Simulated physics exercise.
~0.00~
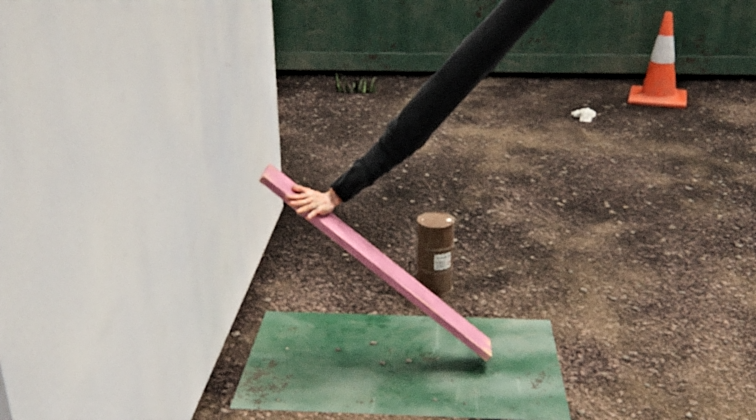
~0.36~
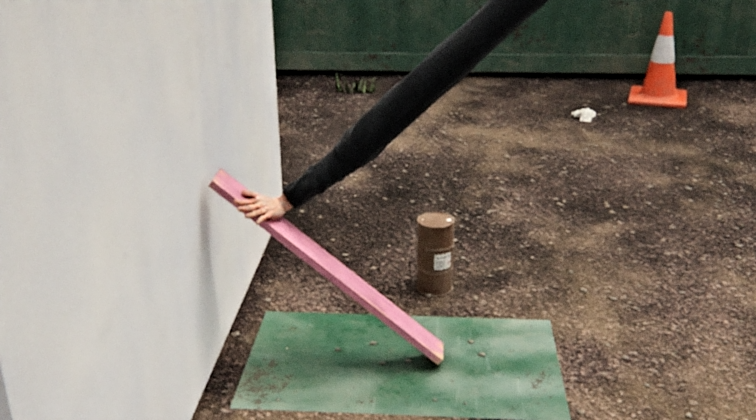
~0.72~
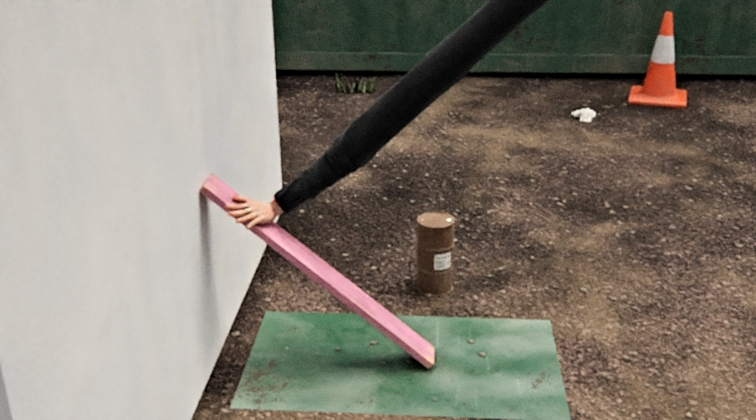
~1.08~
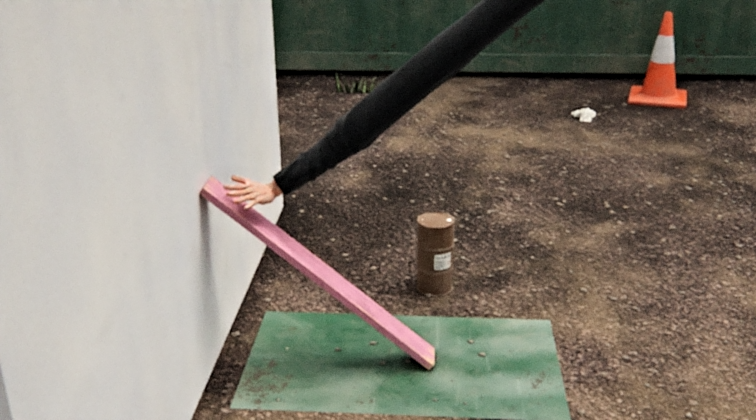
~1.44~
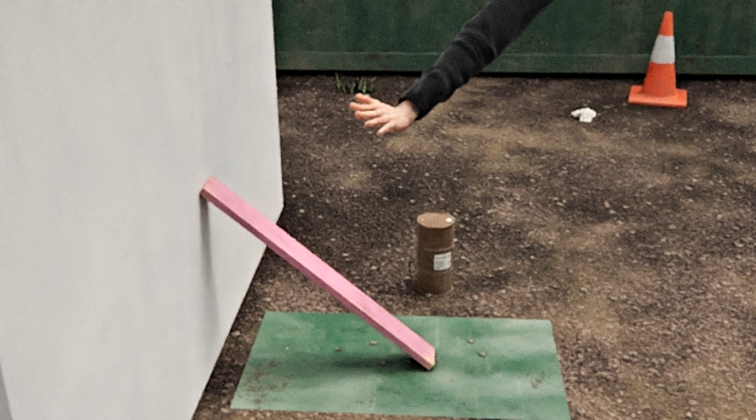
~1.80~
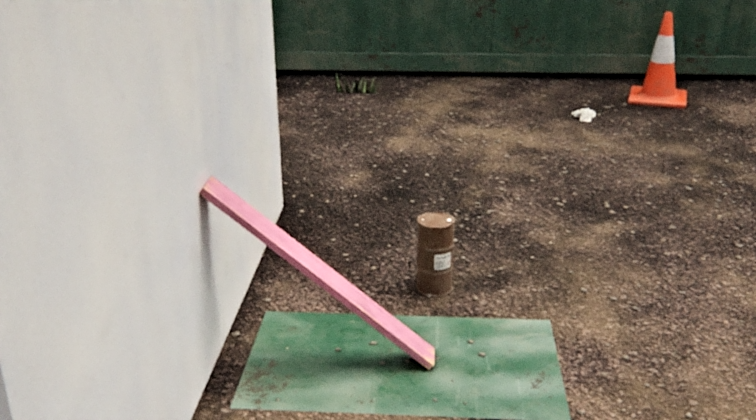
A hand in a dark sleeve moved a pink plank left until its top leaned against a pale wall, its foot on a green sheet, then let go and withdrew, leaving the plank propped there while a brown canister stood nearby.
